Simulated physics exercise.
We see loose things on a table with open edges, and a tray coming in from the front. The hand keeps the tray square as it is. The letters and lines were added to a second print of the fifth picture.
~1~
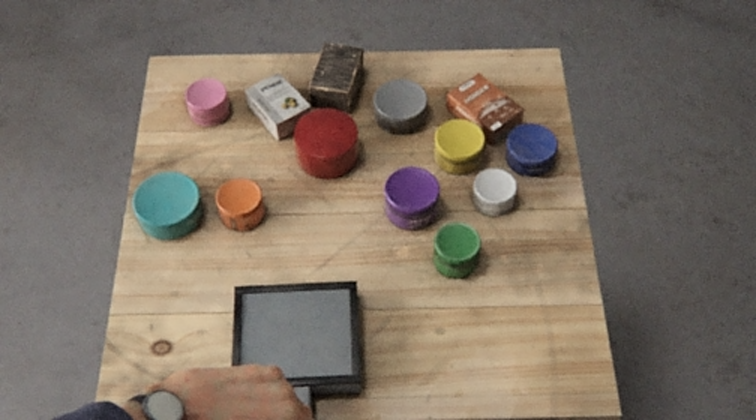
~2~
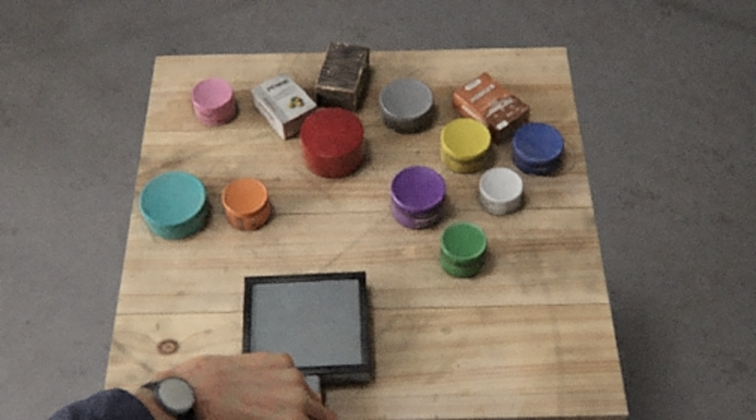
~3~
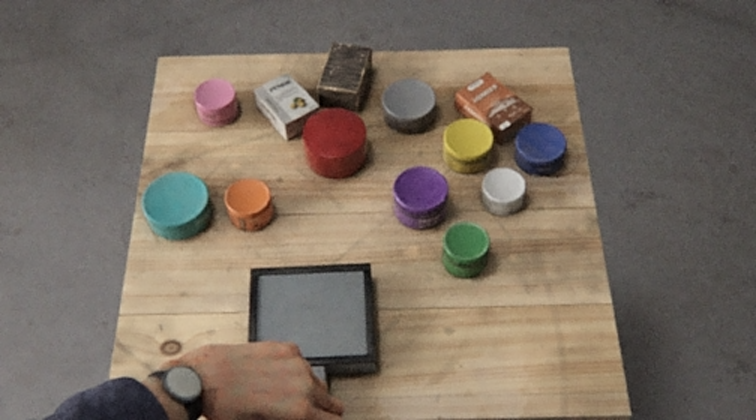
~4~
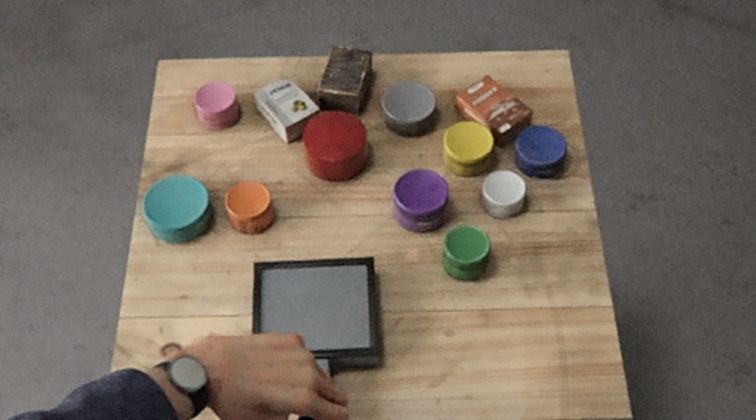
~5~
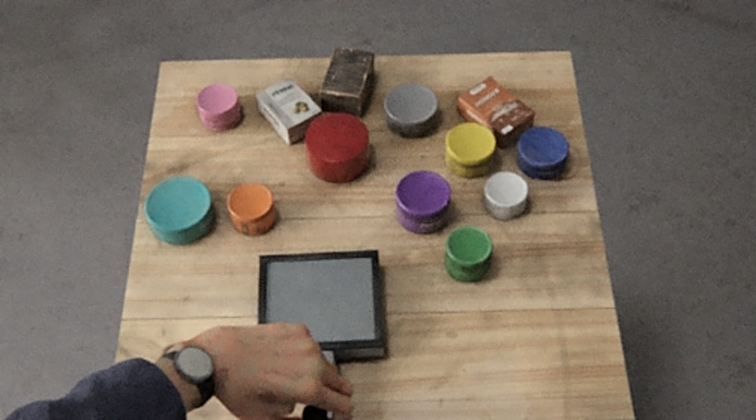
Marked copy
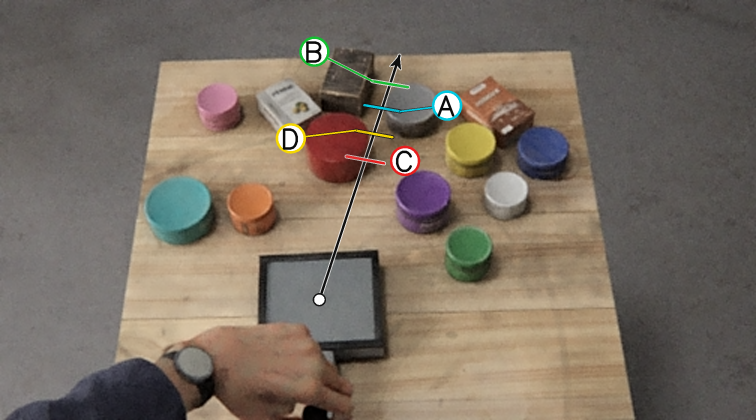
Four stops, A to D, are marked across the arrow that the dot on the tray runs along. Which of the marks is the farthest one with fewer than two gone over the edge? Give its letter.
A.
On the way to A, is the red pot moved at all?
Yes.
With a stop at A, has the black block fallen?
By then, yes.
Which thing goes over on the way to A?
It is the black block.
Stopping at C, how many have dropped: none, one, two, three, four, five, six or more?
In all, none.
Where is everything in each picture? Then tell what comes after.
The first picture shows white jar (494, 193); pink tub (208, 103); turquoise tub (169, 206).
The second picture shows tray (305, 323); red pot (333, 143).
The third picture shows tray (311, 314); purple jar (420, 198).
The fourth picture shows tray (314, 308); black block (346, 79).
The fifth picture shows tray (319, 300); green tub (469, 255); orange box (496, 113); white packet (290, 110).
On the copy, A at (382, 108); B at (390, 84); C at (365, 160); D at (373, 134); the arrow from (319, 300) to (399, 56); the white dot at (319, 300).
On A. First, tray (345, 230); purple jar (428, 201); turquoise tub (181, 211).
Then, tray (367, 162); black block (350, 53); white packet (286, 101).
Finally, tray (383, 115); black block over the edge; red pot (354, 55); one fallen.
By contrast, B drops three; C is within the limit but short; D is within the limit but short.
